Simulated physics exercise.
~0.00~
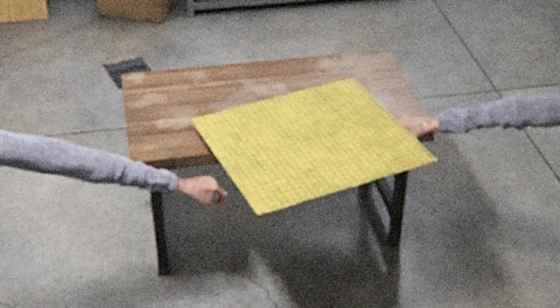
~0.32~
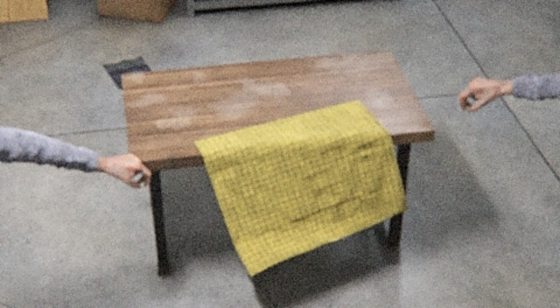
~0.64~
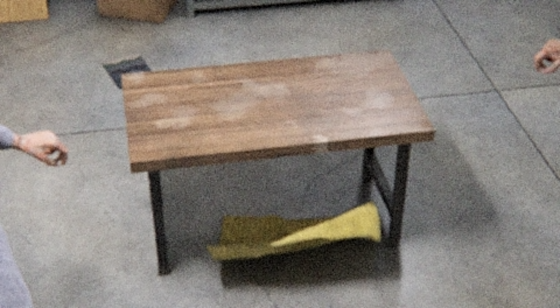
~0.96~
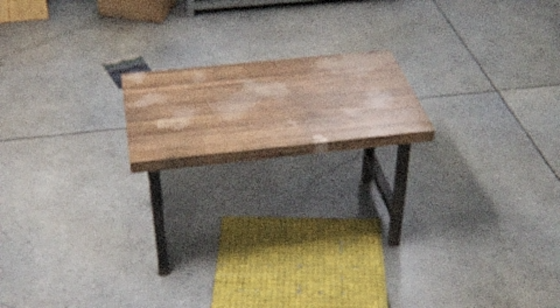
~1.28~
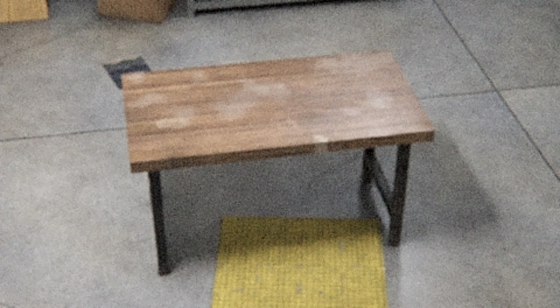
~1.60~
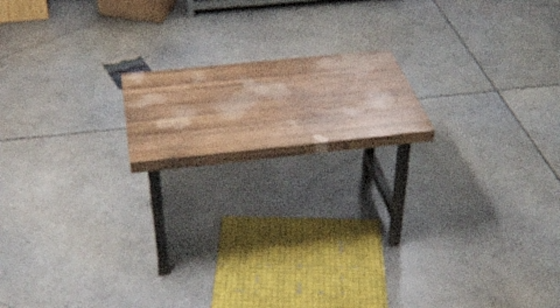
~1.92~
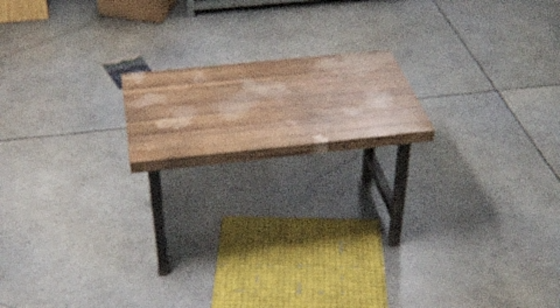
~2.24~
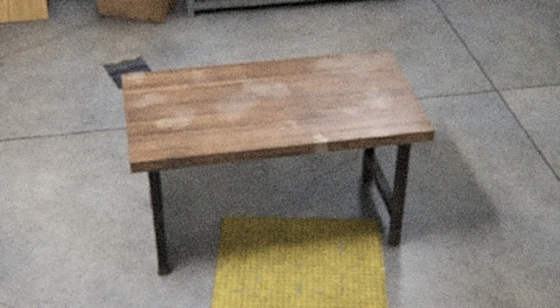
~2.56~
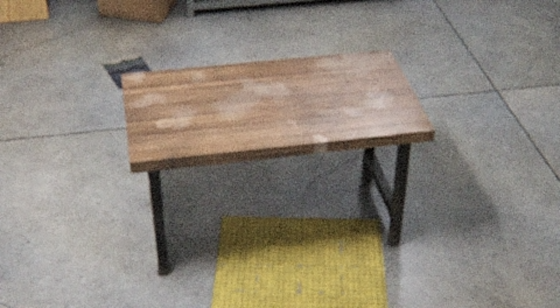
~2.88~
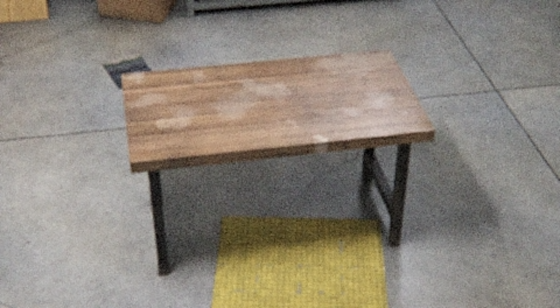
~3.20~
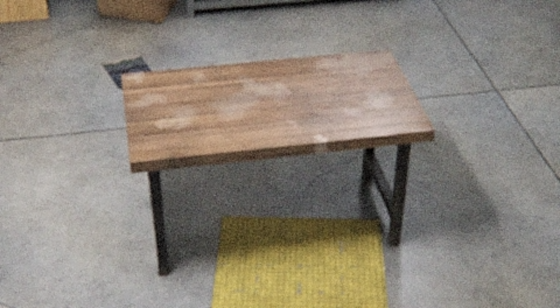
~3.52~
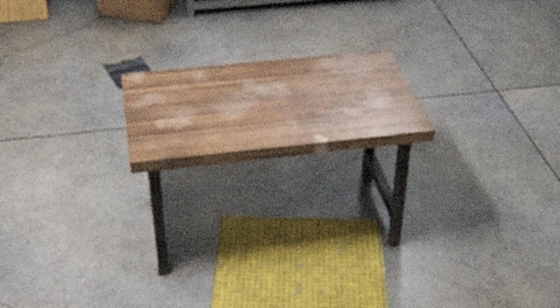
The video shows two hands releasing a yellow tea towel partly over the near edge of a wooden workbench and withdrawing to either side. The cloth drapes down, slides off the edge and drops to the concrete floor, where it lies spread out and still.
